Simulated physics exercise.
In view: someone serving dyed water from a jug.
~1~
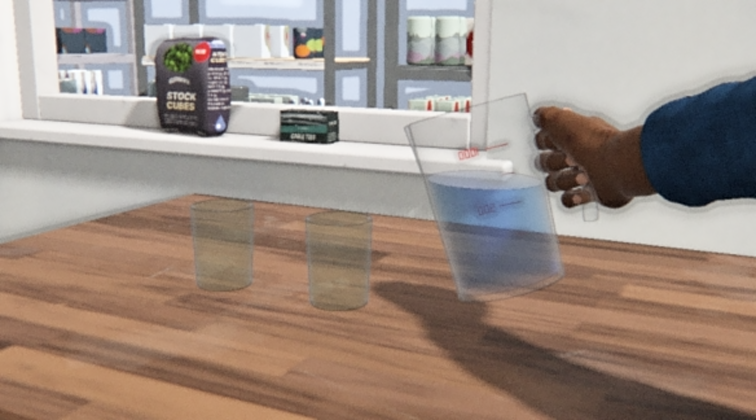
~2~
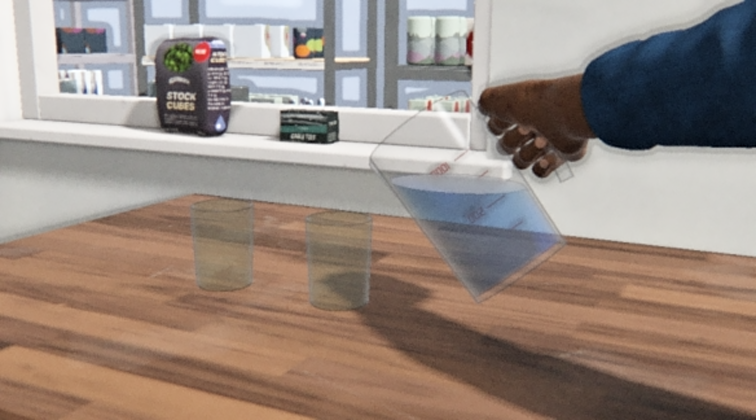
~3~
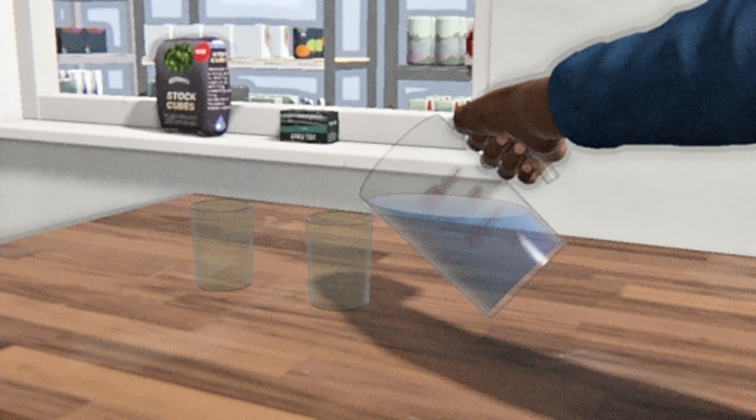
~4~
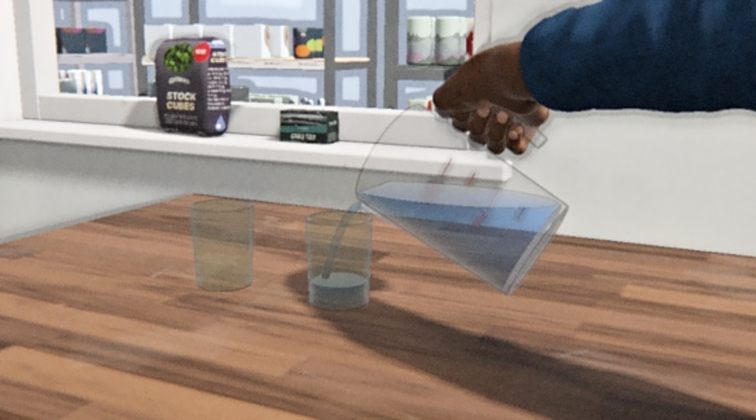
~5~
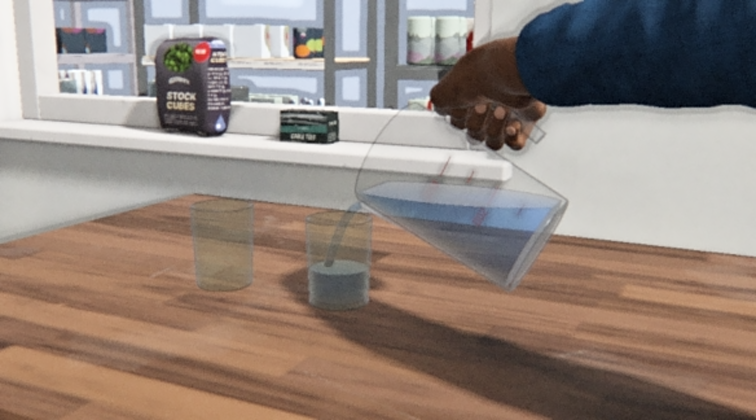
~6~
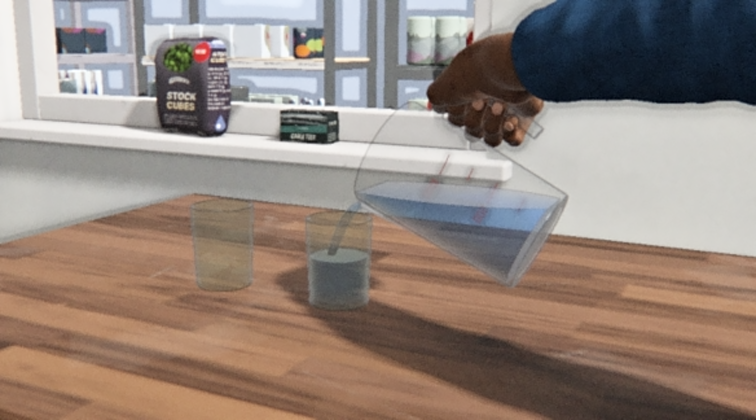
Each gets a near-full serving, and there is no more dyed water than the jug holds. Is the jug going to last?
It will do.
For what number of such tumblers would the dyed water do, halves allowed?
Roughly 3.5 servings.
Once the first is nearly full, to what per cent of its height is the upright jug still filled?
Near 40 in a hundred.
A moment on, the first is about three quarters full.
Further on, the first is done and the jug has about two thirds of its load.
When it is over, both are full and about half of the dyed water is over.
